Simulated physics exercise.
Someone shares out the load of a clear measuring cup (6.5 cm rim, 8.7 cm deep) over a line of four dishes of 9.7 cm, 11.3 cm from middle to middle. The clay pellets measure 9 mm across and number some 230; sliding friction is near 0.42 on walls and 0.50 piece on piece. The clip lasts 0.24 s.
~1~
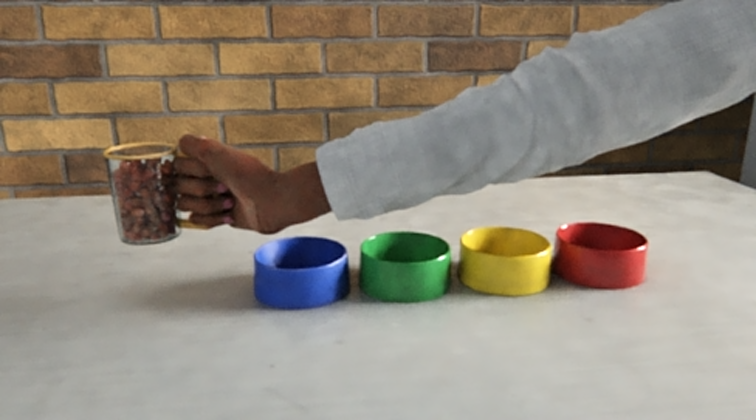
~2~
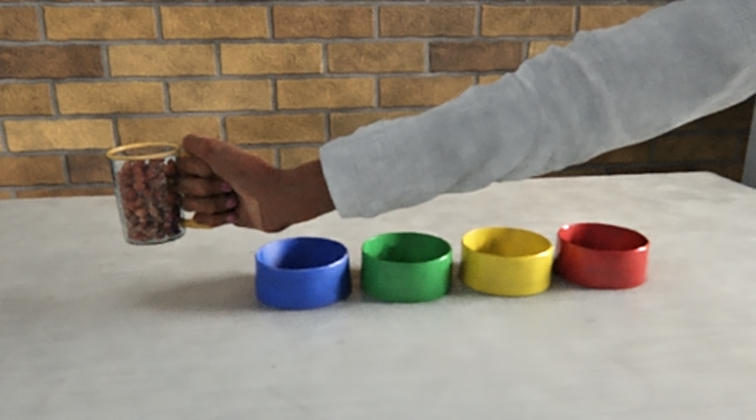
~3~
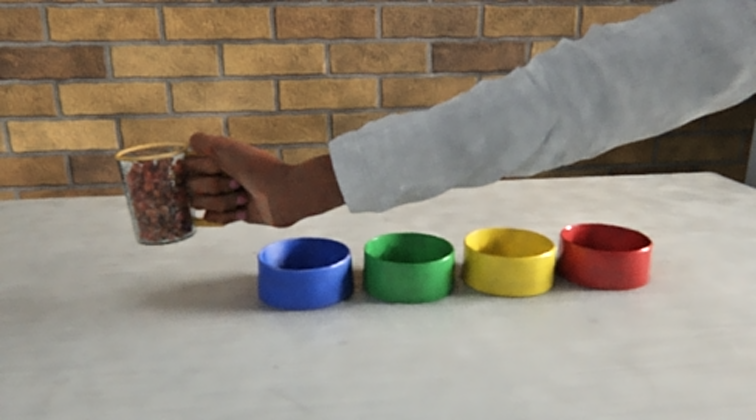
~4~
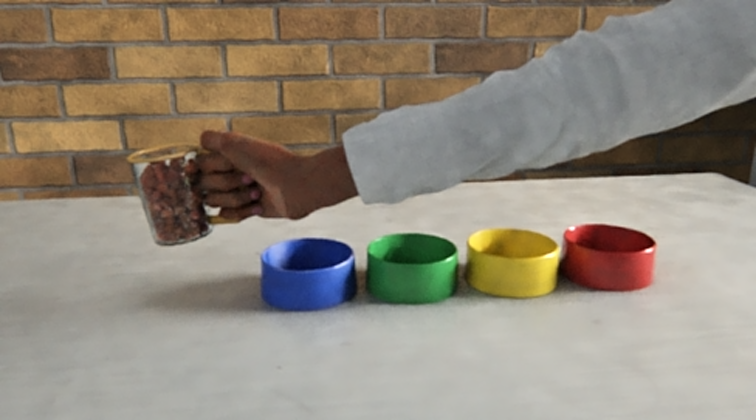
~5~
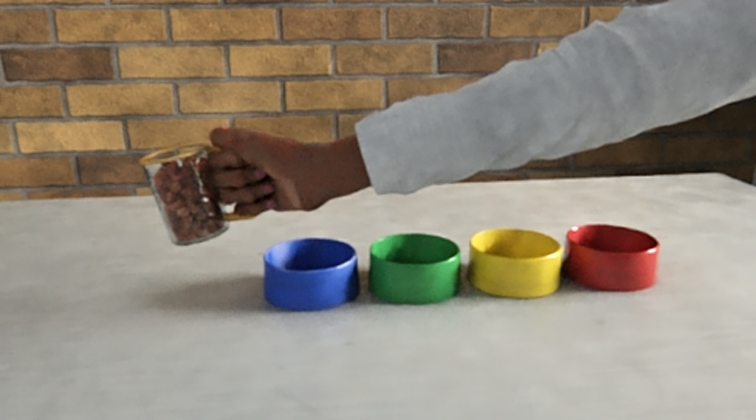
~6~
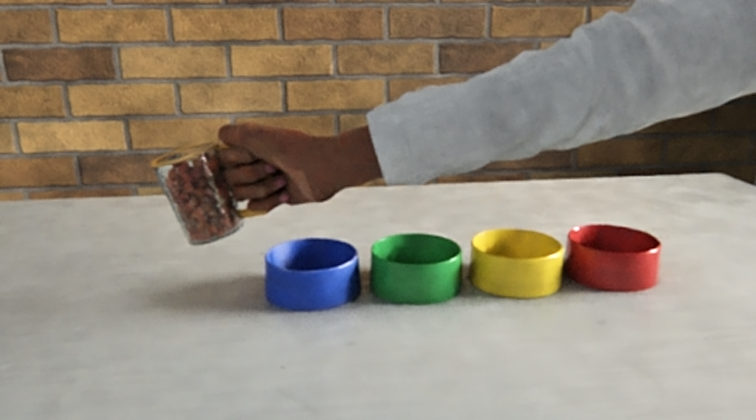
Hand in a grey sleeve moving a clear cup of reddish-brown pieces slightly right while gradually tilting it, beside four coloured dishes.
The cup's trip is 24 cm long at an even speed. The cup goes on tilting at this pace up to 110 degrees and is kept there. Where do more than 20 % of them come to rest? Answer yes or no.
Red: No, blue: Yes, green: No, yellow: No, counter: No.
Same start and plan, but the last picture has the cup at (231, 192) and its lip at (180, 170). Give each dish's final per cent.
Red 0; blue 90; green 0; yellow 0.
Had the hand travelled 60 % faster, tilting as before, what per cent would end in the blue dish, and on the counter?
In that case blue 90; counter 10.
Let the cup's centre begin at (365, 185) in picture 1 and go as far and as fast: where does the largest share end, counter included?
Most goes to: Yellow.
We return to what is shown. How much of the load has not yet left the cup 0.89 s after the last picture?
Roughly 100 per cent.
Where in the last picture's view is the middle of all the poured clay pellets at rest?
At about (324, 274).
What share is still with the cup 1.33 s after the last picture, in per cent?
About 55 per cent.
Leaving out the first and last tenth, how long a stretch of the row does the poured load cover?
Roughly 6 cm.
Then, 0.53 s after the last picture, tilt 60 degrees; cup holds 100 %.
Then, 0.89 s after the last picture, tilt 90 degrees; cup holds 100 %.
Then, 1.33 s after the last picture, tilt 110 degrees; cup holds 55 %, blue 40 %.
In the end, red 0 %, blue 95 %, green 0 %, yellow 0 %, counter 10 %.
